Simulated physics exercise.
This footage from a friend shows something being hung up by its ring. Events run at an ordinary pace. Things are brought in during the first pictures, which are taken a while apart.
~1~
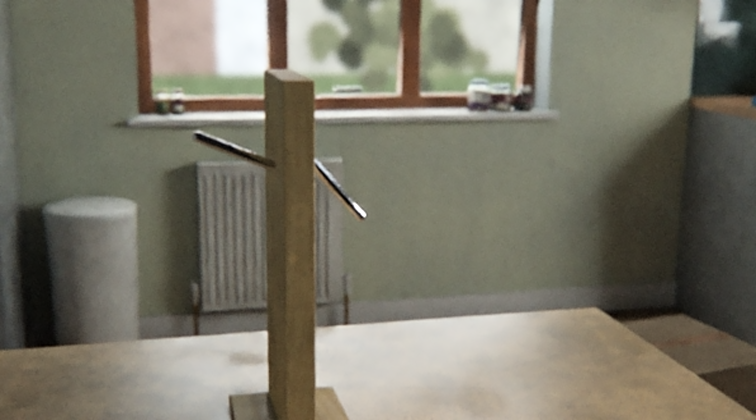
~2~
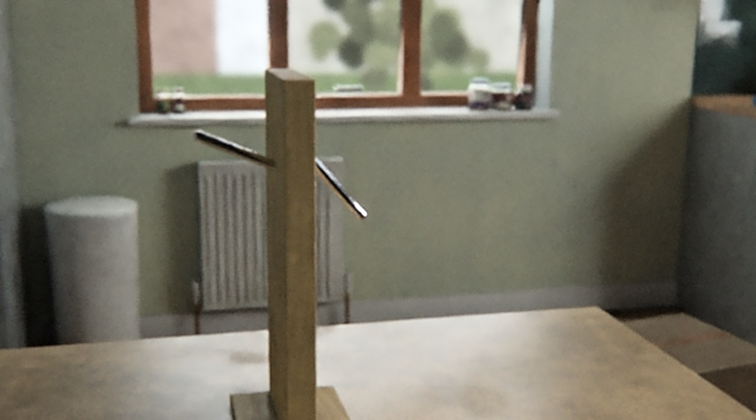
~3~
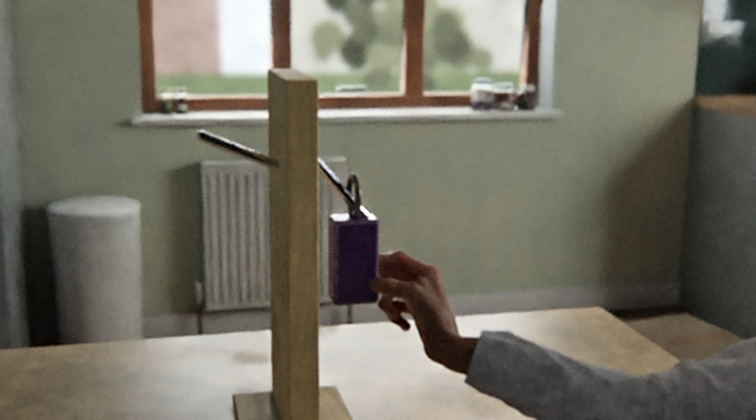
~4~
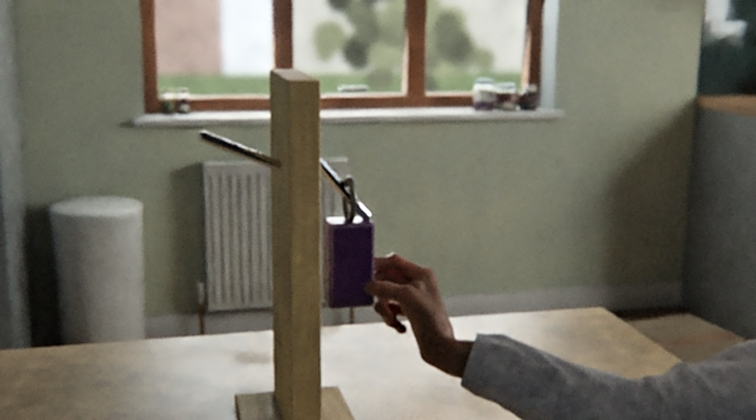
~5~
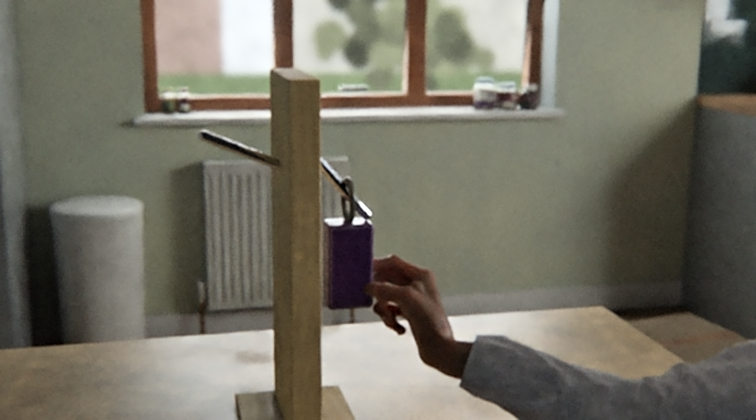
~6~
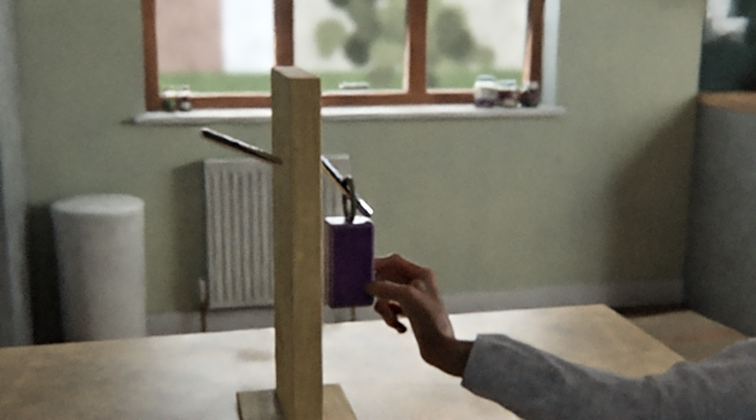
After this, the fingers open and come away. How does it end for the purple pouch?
The purple pouch falls down.
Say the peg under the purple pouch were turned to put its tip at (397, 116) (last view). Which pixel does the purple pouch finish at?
I'd expect it to stop somewhere around (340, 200).
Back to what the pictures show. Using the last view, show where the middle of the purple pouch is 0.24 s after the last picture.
Centre estimate: (385, 362).
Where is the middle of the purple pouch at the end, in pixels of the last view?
It ends up close to (410, 392).
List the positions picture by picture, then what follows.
The first frame shows peg stand (282, 258).
The second frame shows peg stand (283, 257).
The third frame shows still on the way; purple pouch (354, 238); peg stand (285, 257).
The fourth frame shows still on the way; purple pouch (349, 241); peg stand (287, 258).
The fifth frame shows still on the way; purple pouch (348, 241); peg stand (288, 257).
The sixth frame shows in place, still held; purple pouch (349, 240); peg stand (289, 255).
Then, 0.16 s on from there, purple pouch turned 28° from its first pose near (365, 289).
Then, 0.24 s on from there, purple pouch on its way down near (385, 362).
Then, 0.34 s on from there, purple pouch at the bottom near (407, 383).
In the end, the purple pouch slips down, near (410, 393).
